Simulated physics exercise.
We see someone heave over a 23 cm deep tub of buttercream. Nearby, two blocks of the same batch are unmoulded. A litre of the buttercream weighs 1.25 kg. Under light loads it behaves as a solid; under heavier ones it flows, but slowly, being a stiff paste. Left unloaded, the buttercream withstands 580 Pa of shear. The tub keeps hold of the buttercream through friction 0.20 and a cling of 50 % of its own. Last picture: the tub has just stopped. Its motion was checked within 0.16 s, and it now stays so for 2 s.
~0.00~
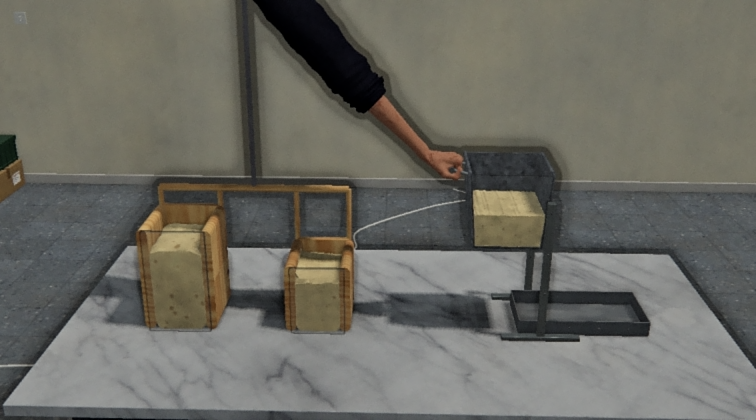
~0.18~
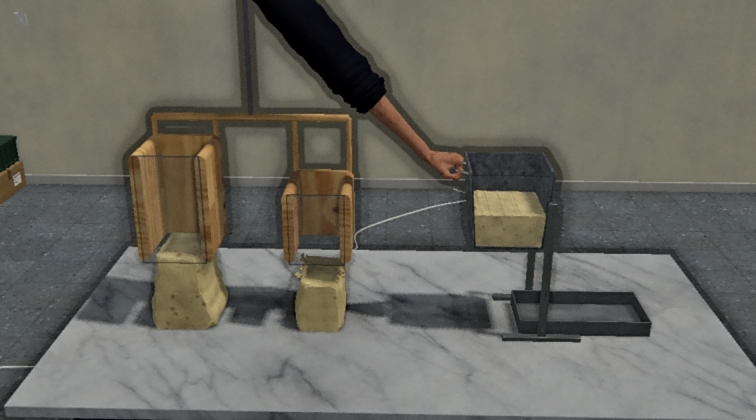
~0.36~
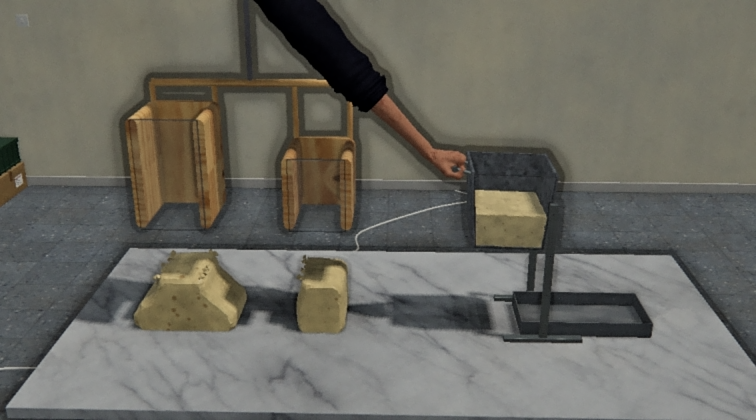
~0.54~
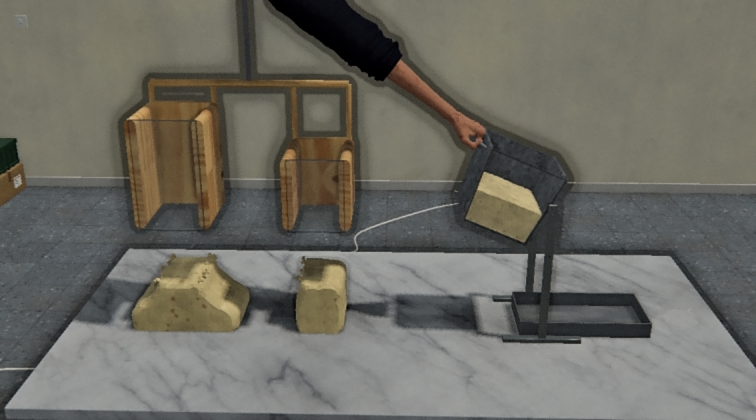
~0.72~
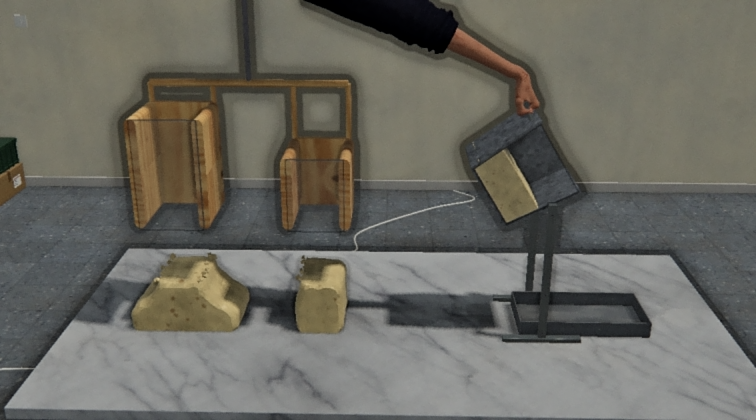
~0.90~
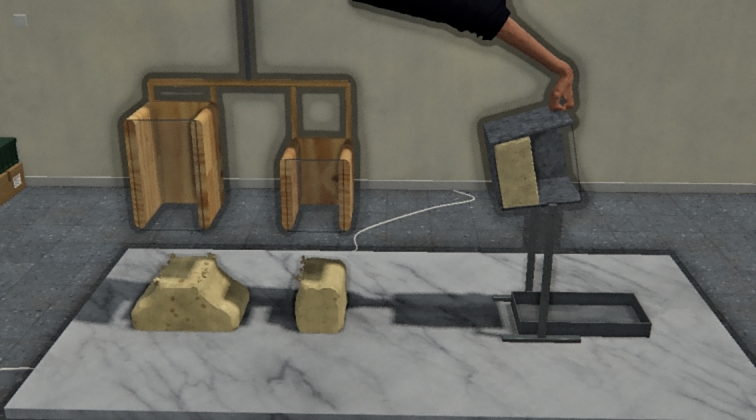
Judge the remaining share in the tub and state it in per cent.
The remaining share is close to 100 %.
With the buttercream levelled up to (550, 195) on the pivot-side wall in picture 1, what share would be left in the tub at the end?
That works out near 100 %.
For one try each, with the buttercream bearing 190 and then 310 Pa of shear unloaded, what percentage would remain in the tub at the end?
About 80 % first, about 100 % second.
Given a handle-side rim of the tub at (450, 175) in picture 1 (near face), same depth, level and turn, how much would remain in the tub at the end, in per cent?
The tub would end up holding some 100 % of it.
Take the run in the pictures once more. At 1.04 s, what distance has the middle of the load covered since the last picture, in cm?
Shift: Roughly 1 cm.
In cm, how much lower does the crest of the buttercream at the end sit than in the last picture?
2 cm.
After 1.04 s, the tub is at 78 degrees and holds 100 %.
After 1.21 s, the tub is at 78 degrees and holds 100 %.
After 1.38 s, the tub is at 78 degrees and holds 100 %.
After 1.55 s, the tub is at 78 degrees and holds 100 %.
After 2.90 s, at the end, the tub is at 78 degrees and holds 100 %.
